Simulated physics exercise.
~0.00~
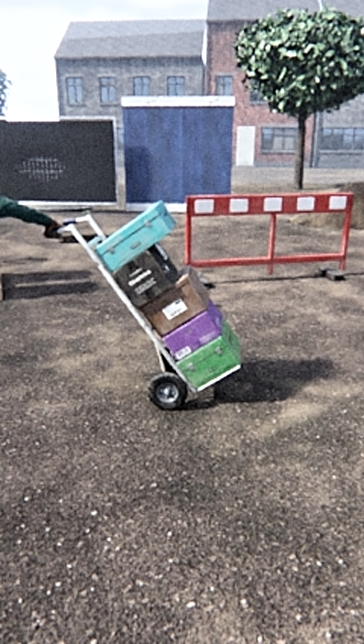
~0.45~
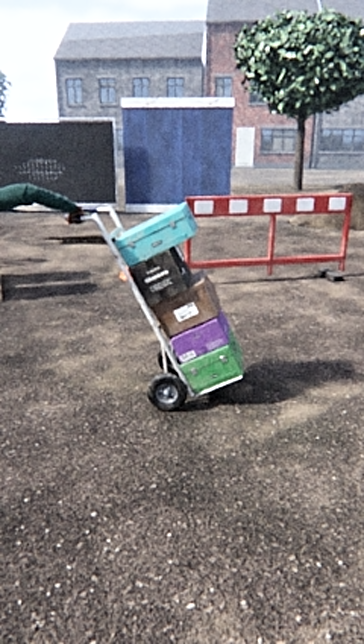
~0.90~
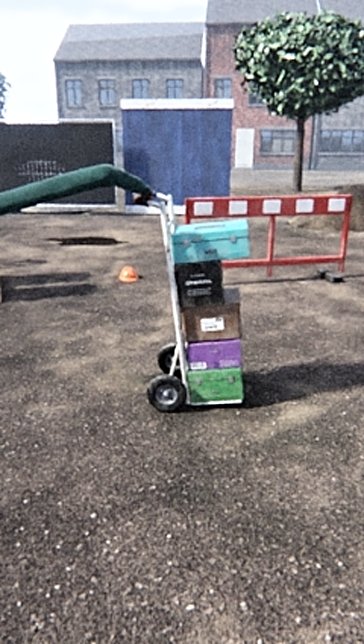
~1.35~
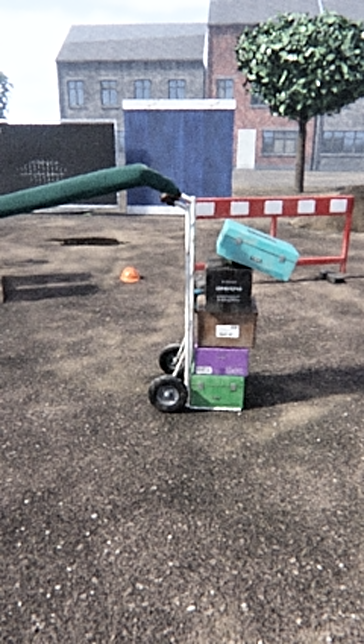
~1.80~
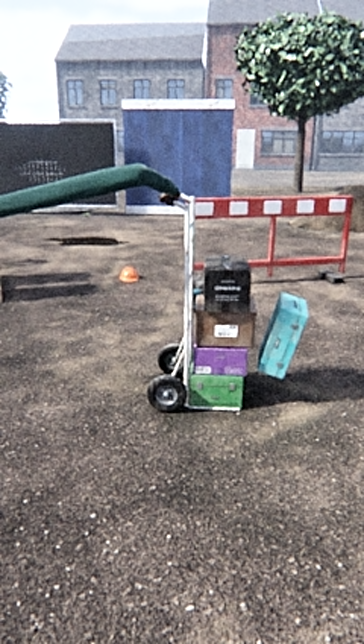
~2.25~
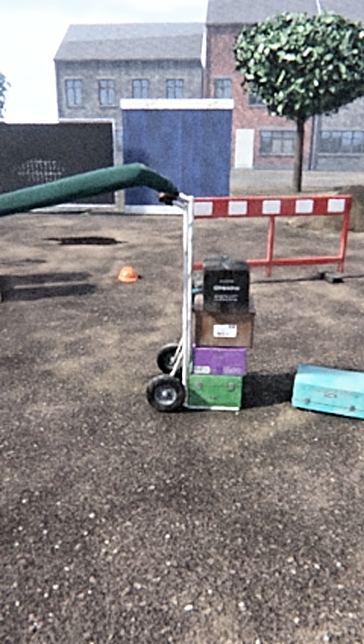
A tilted hand truck stacked with five boxes and toolboxes swings upright to the right, guided by a green-sleeved arm, and the turquoise toolbox on top tips off the right side and lands on the ground while the other four stay stacked.
